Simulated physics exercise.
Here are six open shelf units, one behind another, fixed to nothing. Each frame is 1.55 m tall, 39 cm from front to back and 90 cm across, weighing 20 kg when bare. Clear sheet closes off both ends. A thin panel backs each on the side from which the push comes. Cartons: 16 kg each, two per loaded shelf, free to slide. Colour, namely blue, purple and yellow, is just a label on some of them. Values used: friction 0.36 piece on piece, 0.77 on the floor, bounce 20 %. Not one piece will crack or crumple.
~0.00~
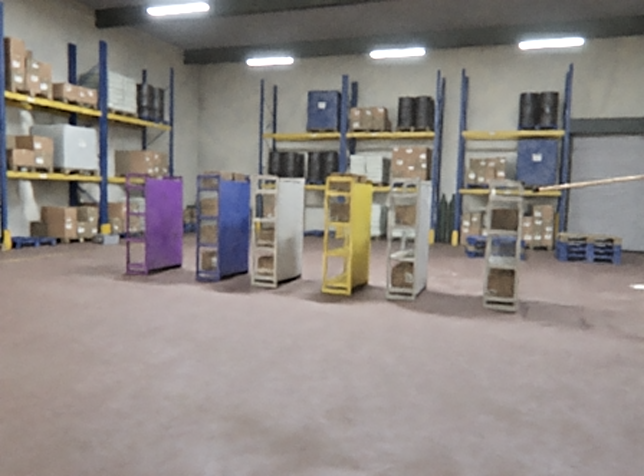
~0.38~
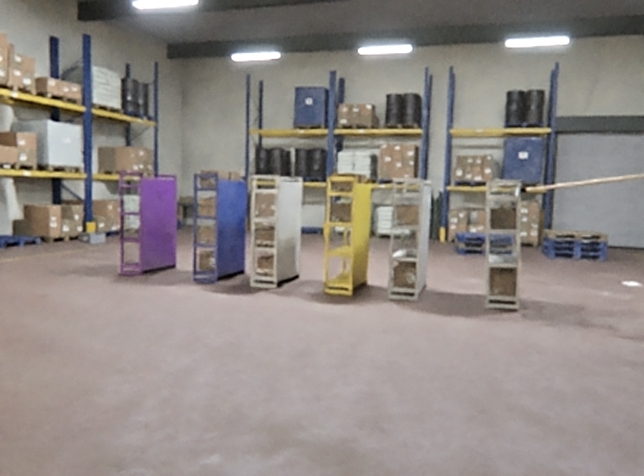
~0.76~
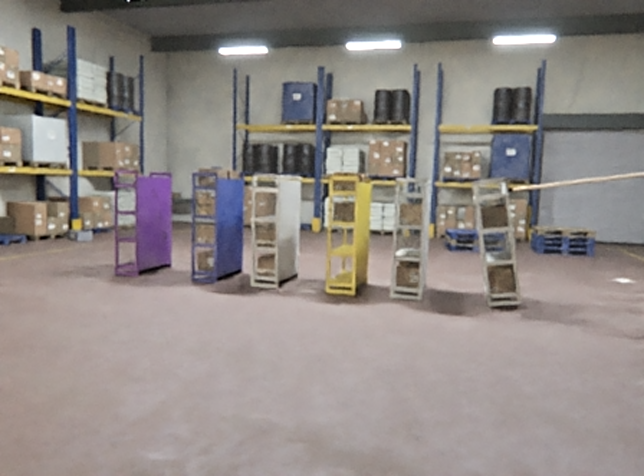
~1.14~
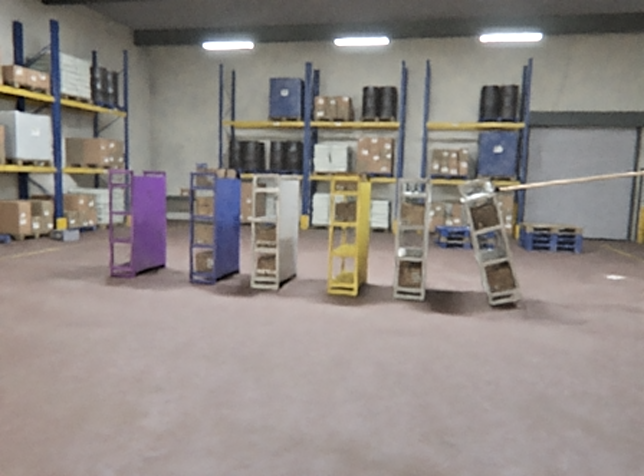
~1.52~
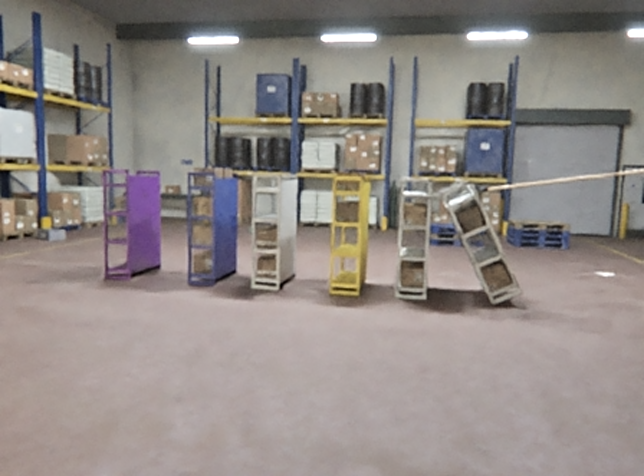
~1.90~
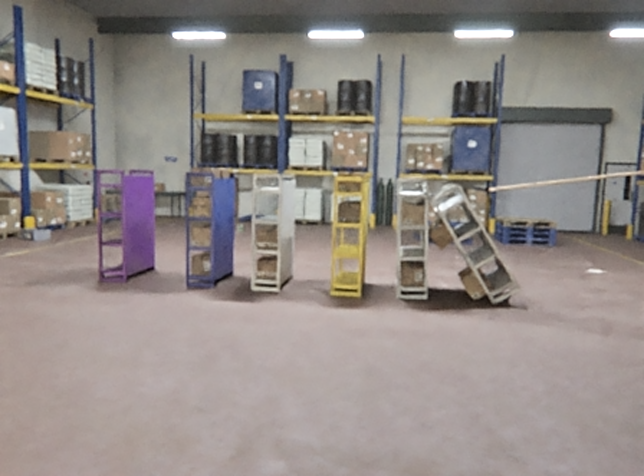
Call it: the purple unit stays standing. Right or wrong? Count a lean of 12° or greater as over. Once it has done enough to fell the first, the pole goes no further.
Wrong.
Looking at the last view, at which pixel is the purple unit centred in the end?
Close to (57, 259).
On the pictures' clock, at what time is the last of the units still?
Somewhere near 6.0 seconds.
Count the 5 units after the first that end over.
I make it 5 of them.
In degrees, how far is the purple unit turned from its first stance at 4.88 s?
It sits at about 50 degrees.
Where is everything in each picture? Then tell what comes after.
In the first picture (each place is the centre of the face we see best; the camera moves round a little), pole end (538, 190) 12 cm from the first unit; purple unit (166, 223); blue unit (235, 227); yellow unit (338, 236); the others all in place.
The second picture shows pole end (524, 190) pushing; purple unit (160, 223).
The third picture shows pole end (511, 190) pushing; purple unit (156, 222); the others all in place.
The fourth picture shows pole end (498, 190) pushing; purple unit (151, 222); the others all in place.
The fifth picture shows pole end (486, 189) pushing; purple unit (146, 223); the others all in place.
The sixth picture shows pole end (488, 190) stopped; purple unit (141, 224); blue unit (225, 228); yellow unit (348, 237); the others all in place.
By 3.28 s, 2 cartons spilt or dropped; 1 of the 5 other units over; purple unit unmoved; yellow unit tilted 11°.
By 4.20 s, 8 cartons spilt or dropped; 3 of the 5 other units over; purple unit unmoved; yellow unit tilted 51°.
By 4.88 s, 16 cartons spilt or dropped; 5 of the 5 other units over; purple unit tilted 53°; blue unit tilted 67°.
When it is over (6.3 s), 16 cartons spilt or dropped; 5 of the 5 other units over; purple unit lying flat; blue unit tilted 73°; yellow unit tilted 66°. Not one is left standing. In pixels of the last frame, middles, purple unit near (57, 259), blue unit near (143, 248).
